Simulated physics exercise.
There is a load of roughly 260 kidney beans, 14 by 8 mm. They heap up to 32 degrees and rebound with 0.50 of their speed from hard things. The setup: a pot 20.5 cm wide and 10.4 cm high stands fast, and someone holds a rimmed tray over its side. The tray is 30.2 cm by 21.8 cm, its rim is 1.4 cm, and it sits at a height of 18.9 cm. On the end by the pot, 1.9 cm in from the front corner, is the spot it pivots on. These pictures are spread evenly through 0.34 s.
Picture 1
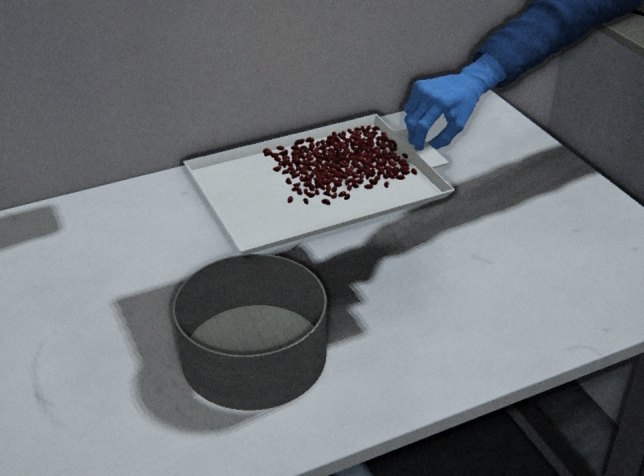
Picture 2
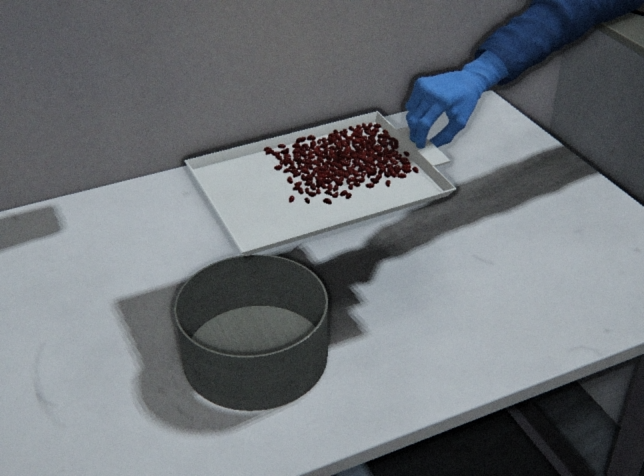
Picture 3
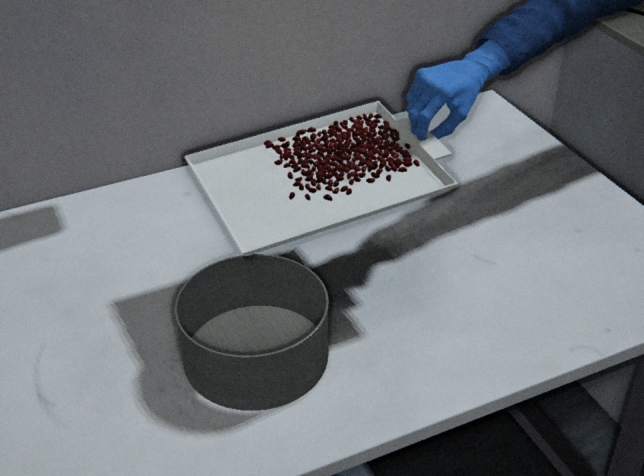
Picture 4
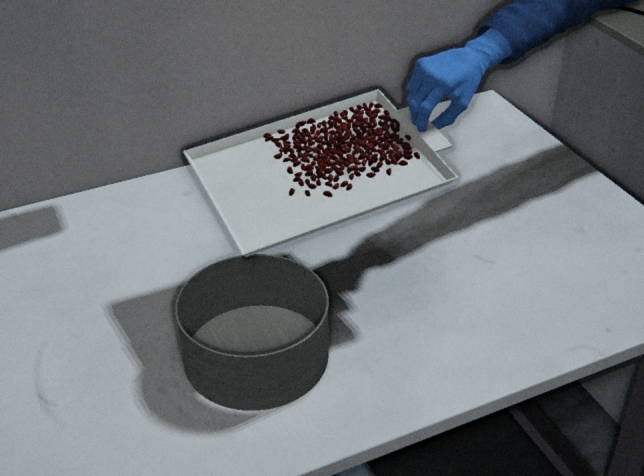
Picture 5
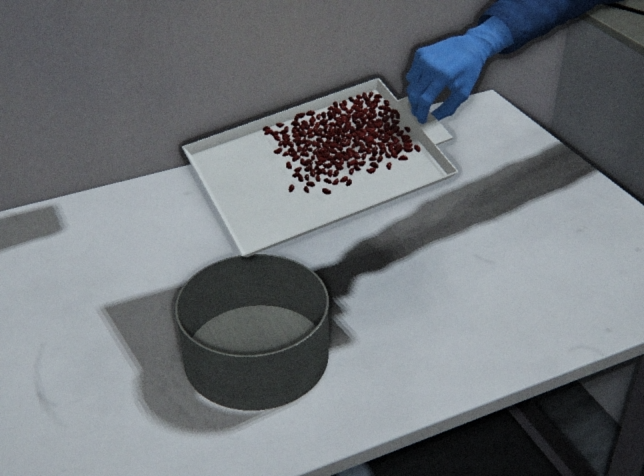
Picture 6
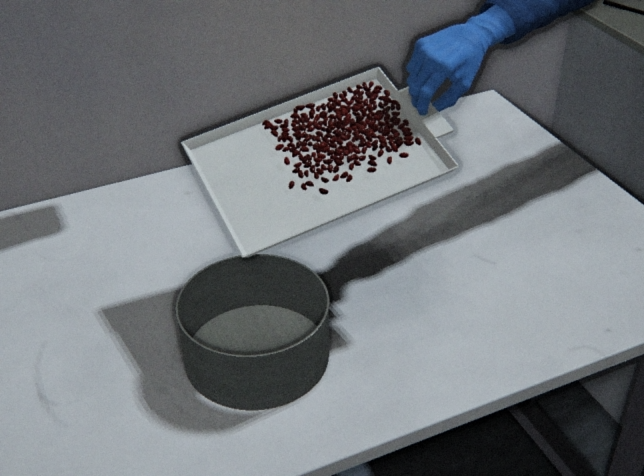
A blue-gloved hand slowly raised the right end of a shallow tray, tilting it slightly toward a dark pot on a pale table, while the dark red beans on it stayed bunched together.
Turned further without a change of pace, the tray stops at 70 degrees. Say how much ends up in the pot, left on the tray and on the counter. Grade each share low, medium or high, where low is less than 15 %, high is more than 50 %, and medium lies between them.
Shares - pot: High, tray: Low, counter: Low.
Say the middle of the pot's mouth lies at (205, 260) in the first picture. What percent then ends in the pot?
Close to 0 in a hundred.
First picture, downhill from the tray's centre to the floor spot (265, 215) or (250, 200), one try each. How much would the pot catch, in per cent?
Near 65 and 20 percent, in that order.
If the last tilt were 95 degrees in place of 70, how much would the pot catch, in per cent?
Roughly 90 percent.
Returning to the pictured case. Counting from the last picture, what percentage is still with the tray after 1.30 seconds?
It works out to near 0 per cent of the load.
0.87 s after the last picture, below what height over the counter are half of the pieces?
Roughly 4 cm.
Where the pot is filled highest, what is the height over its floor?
Around 3.0 cm above the floor.
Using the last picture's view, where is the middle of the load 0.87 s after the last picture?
Load centre est.: (251, 362) px.
Then, 0.52 s after the last picture, tilt 41 degrees; the tray holds 95 %, the pot 0 %.
Then, 0.87 s after the last picture, tilt 58 degrees; the tray holds 25 %, the pot 60 %.
Then, 1.30 s after the last picture, tilt 70 degrees; the tray holds 0 %, the pot 90 %.
In the end, pot 95 %, tray 0 %, counter 5 %.
